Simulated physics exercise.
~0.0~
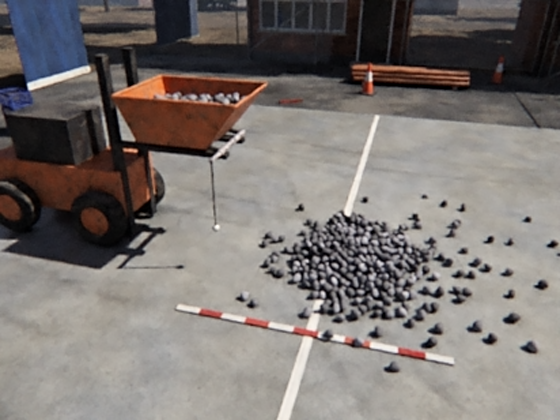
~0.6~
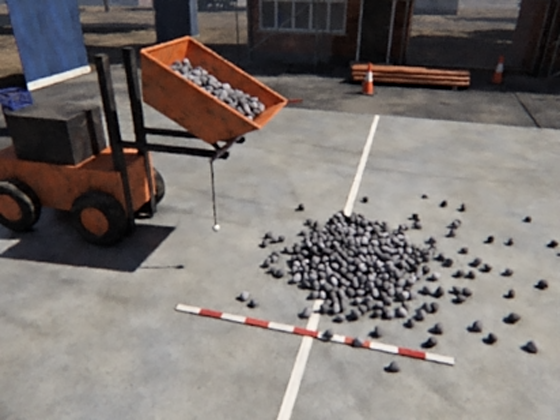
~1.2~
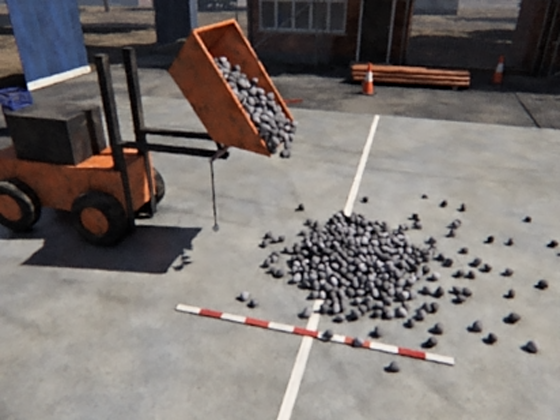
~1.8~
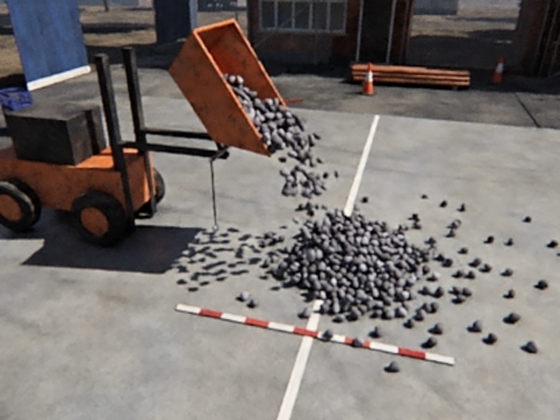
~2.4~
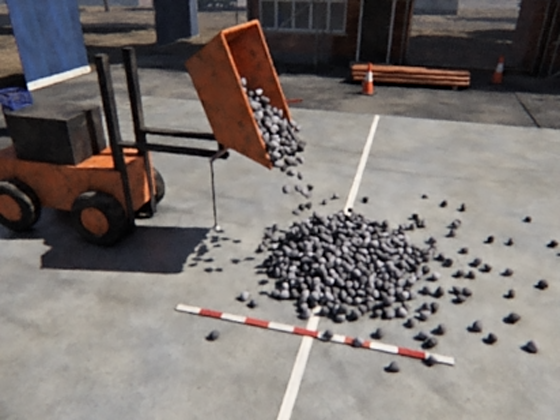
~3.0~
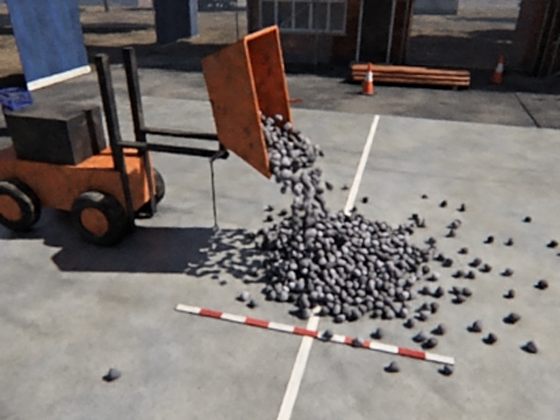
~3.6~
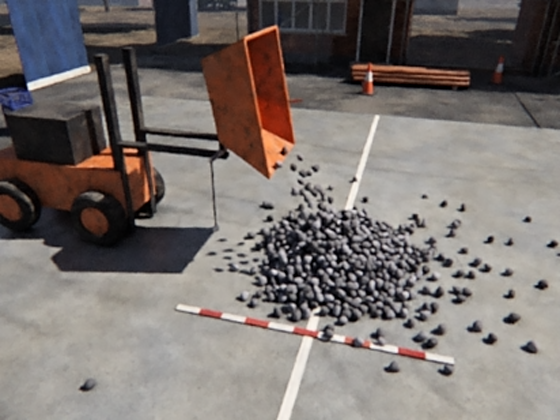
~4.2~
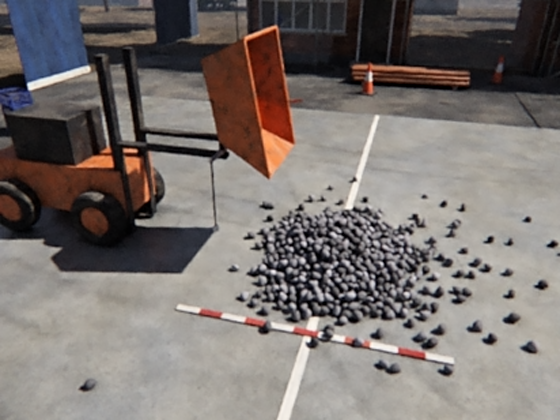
An orange forklift tilted its raised skip forward to the right, paused, then tipped it more steeply, pouring dark stones onto the loose pile already on the ground, until the skip hung empty above a bigger heap spread across the white line.
